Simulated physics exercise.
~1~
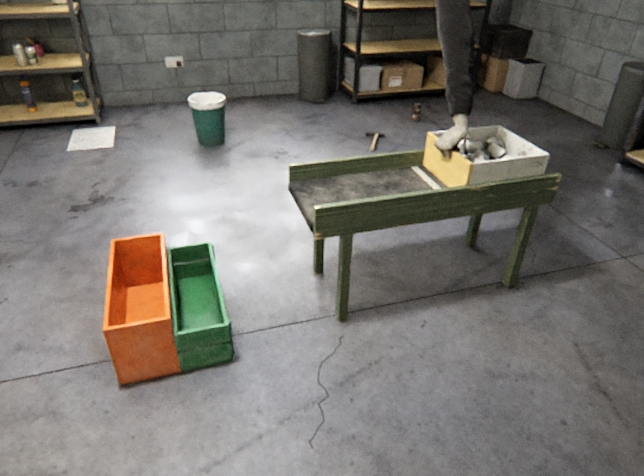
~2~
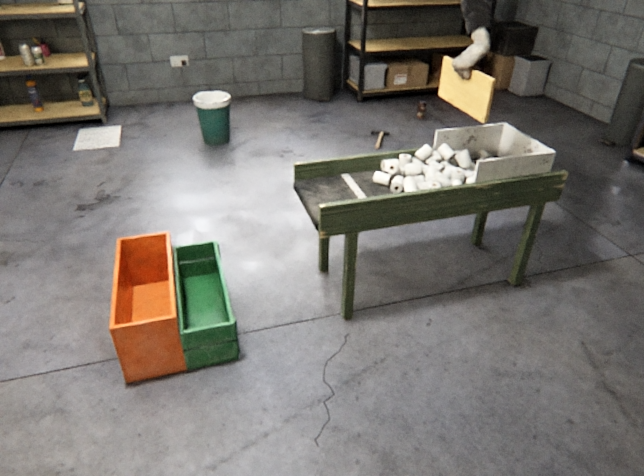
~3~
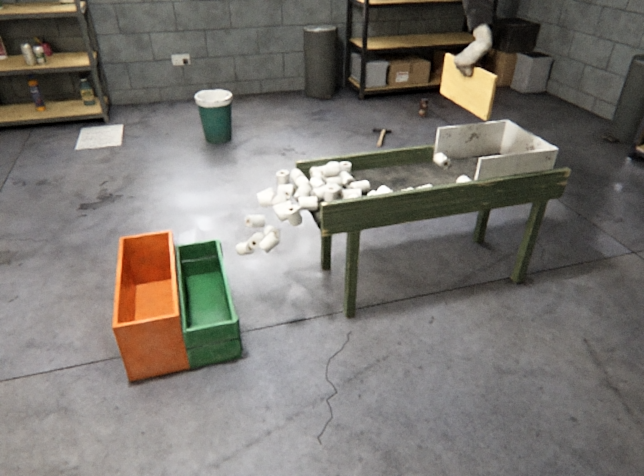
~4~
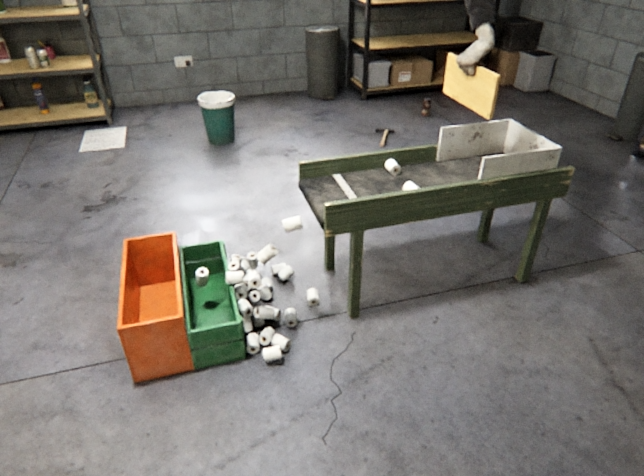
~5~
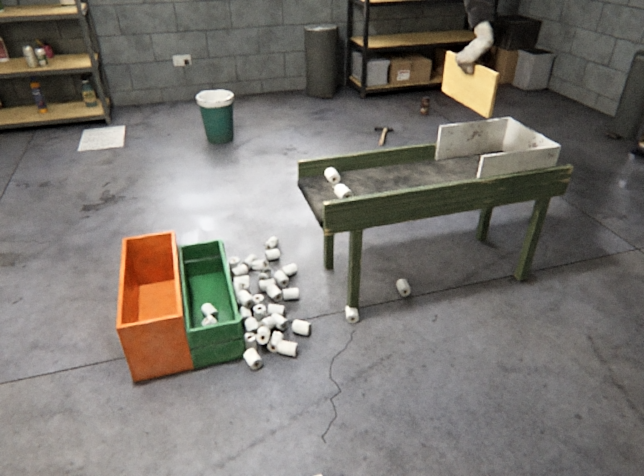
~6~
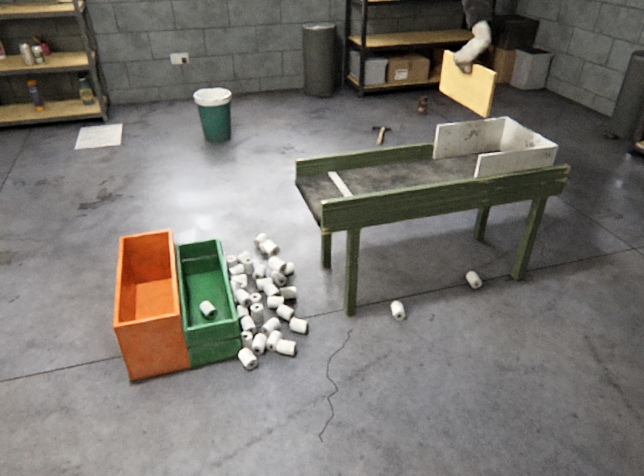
White rolls ride left off the belt and mostly land short of the green box.
